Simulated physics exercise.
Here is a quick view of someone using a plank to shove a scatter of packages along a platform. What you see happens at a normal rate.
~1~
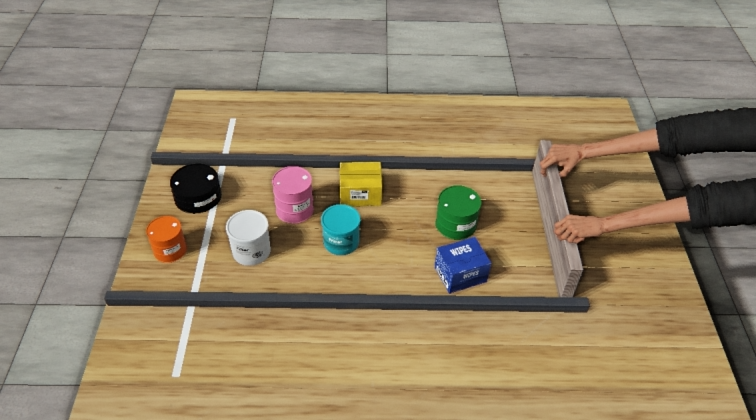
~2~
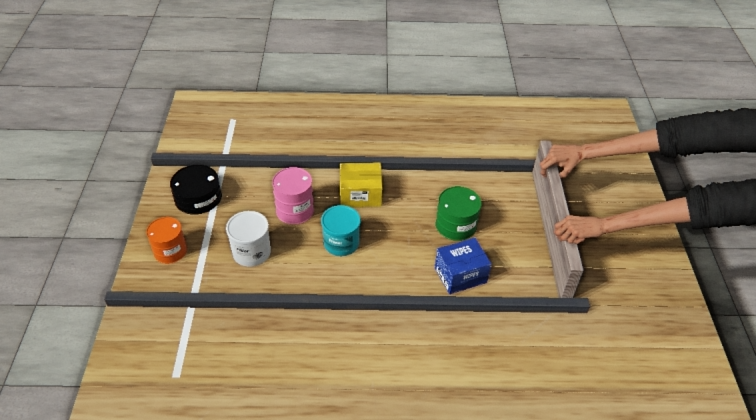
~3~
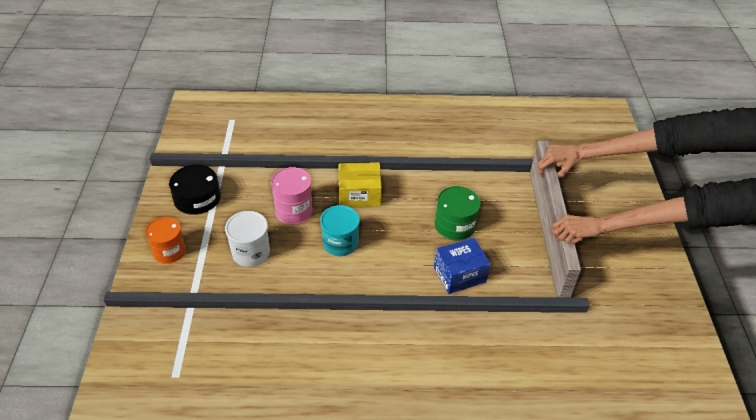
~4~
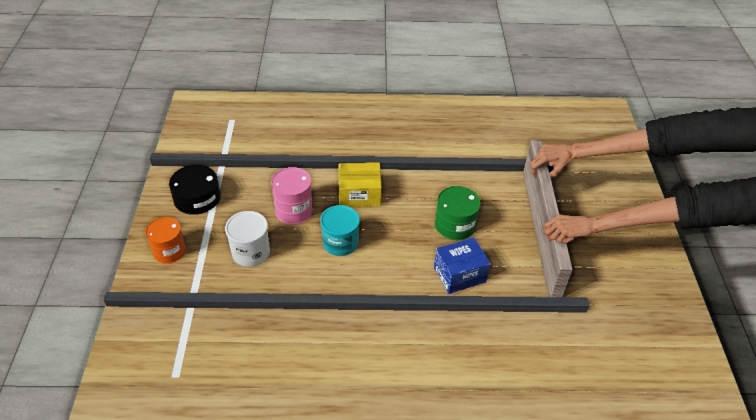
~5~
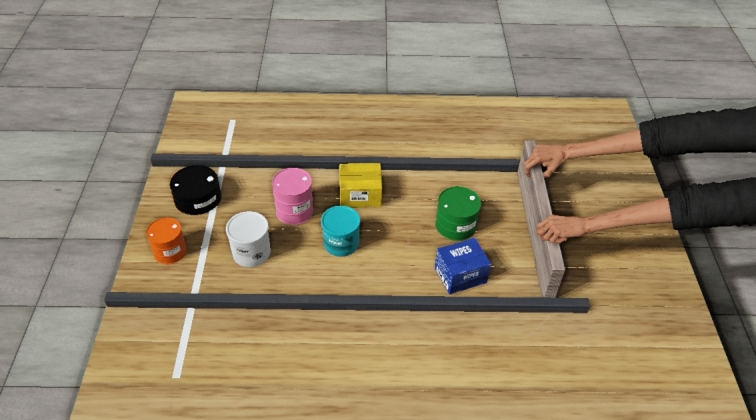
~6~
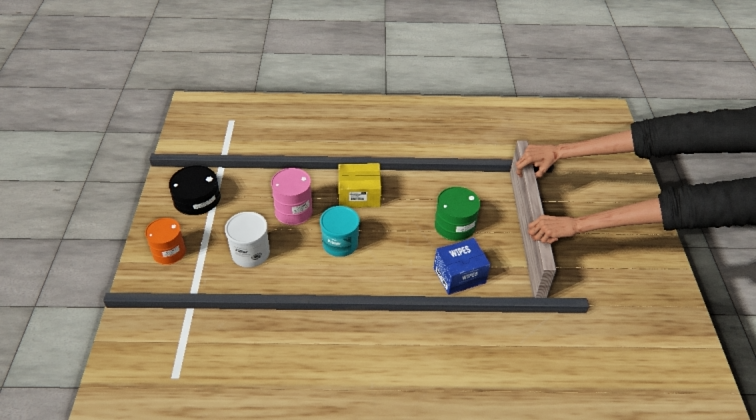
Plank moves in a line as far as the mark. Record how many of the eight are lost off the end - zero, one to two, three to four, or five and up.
Lost off the end: One to two.
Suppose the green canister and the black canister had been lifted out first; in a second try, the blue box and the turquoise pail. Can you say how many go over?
Going first to second: 1 and 0.
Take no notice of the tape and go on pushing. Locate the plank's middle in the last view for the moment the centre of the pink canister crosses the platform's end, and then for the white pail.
First near (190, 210), second near (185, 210).
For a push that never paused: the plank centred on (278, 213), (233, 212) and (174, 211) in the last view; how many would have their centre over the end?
Respectively, 0, 0 and 4.
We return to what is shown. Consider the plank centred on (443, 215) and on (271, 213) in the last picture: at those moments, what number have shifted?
Counts: 2, 7.
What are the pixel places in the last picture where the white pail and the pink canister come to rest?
The white pail at (142, 242), the pink canister at (150, 194).
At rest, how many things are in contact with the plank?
It's 4 of them.
Early on, none off yet; orange canister at rest near (166, 241); black canister at rest near (195, 190); white pail at rest near (248, 240).
A while later, none off yet; orange canister at rest near (166, 241); black canister travelled a little near (175, 187); white pail travelled about its own width near (204, 241).
Finally, the number that fall off is one or two; lost, black canister and orange canister.
